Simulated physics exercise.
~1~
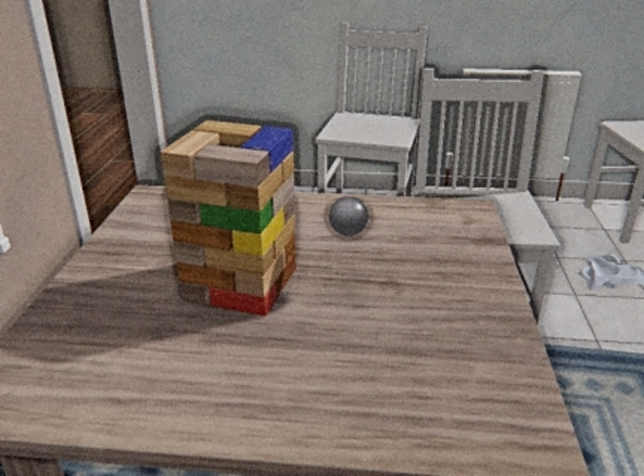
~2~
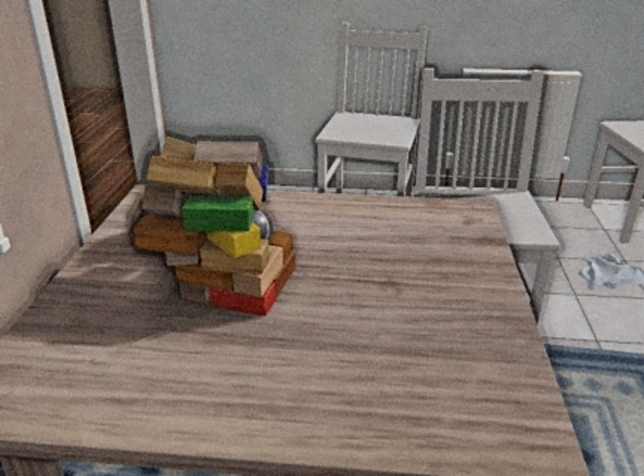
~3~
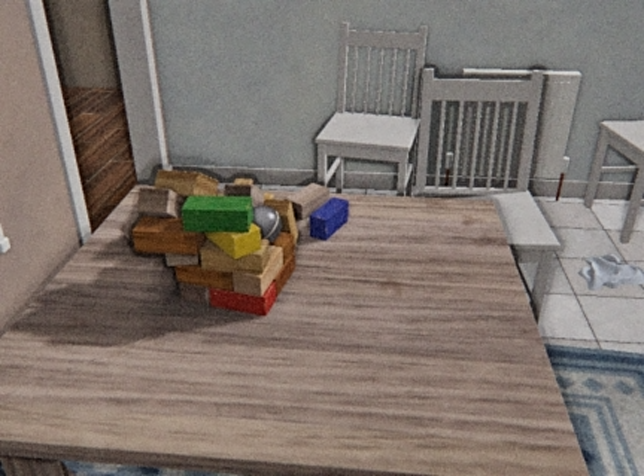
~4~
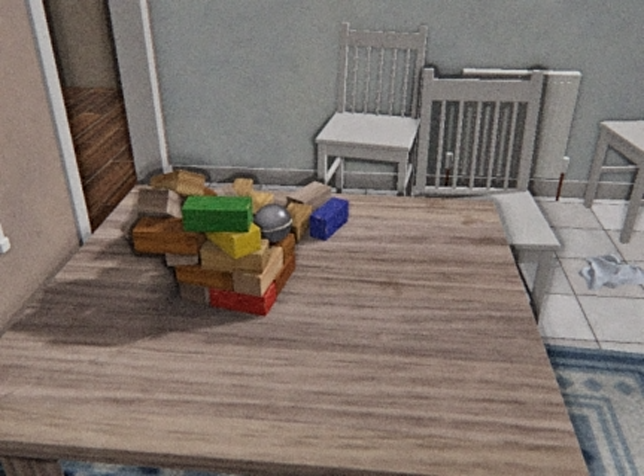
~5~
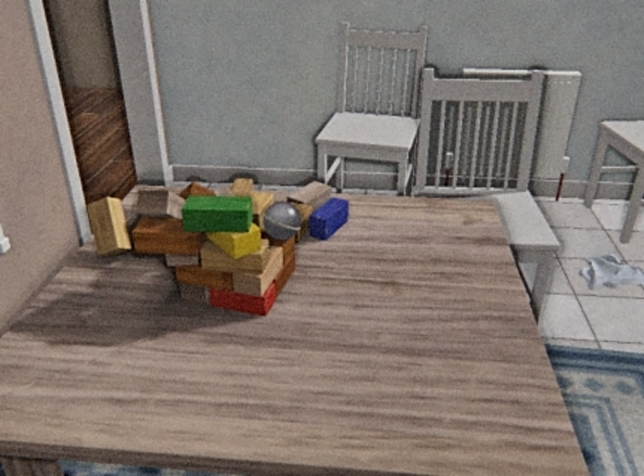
Wooden block tower on a table partly collapsing as a grey ball strikes it, blue block falling right, yellow and green staying up.
